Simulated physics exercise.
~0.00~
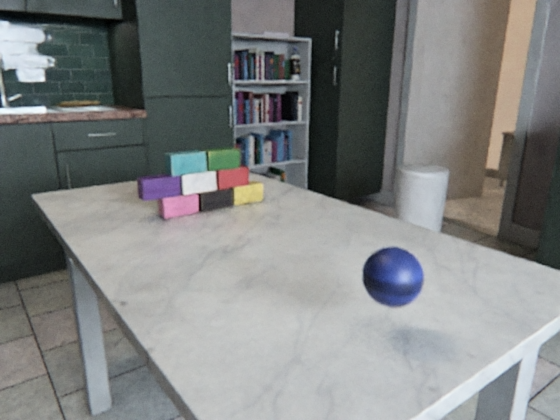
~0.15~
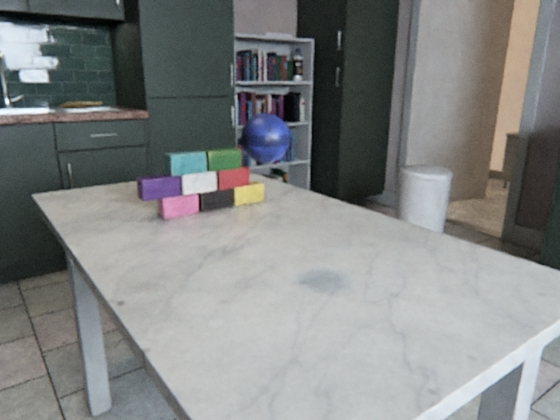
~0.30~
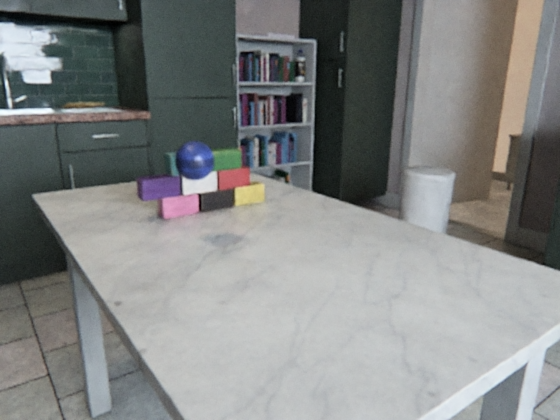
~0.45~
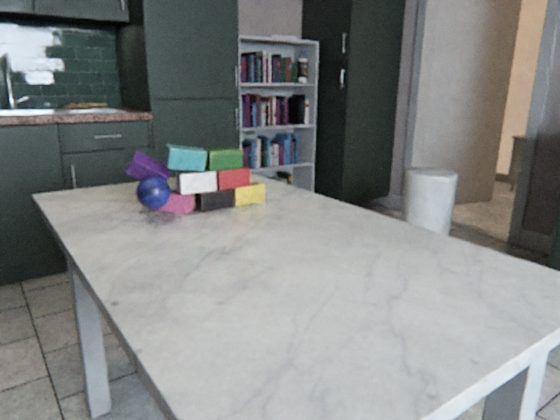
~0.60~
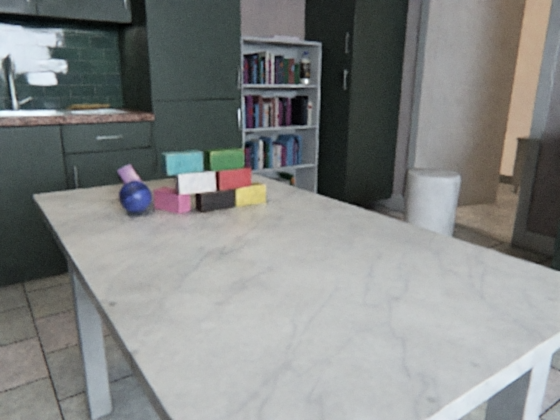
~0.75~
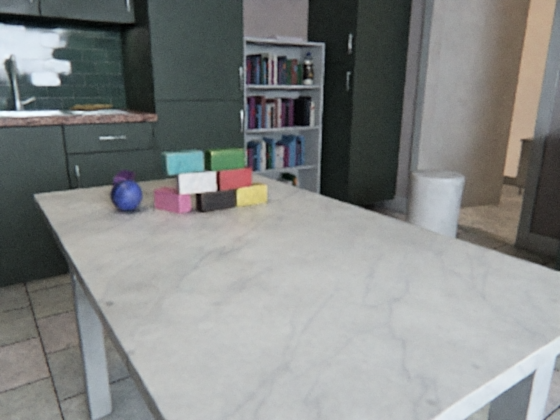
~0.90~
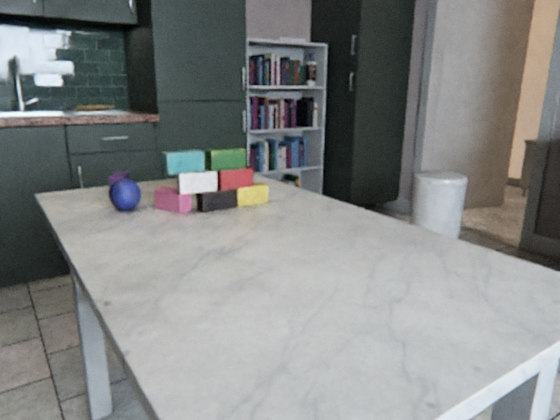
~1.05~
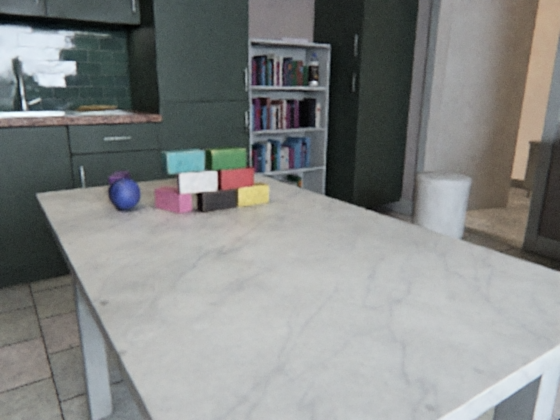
On a table, a blue ball flies into stacked blocks, knocks the purple one left, and rests.
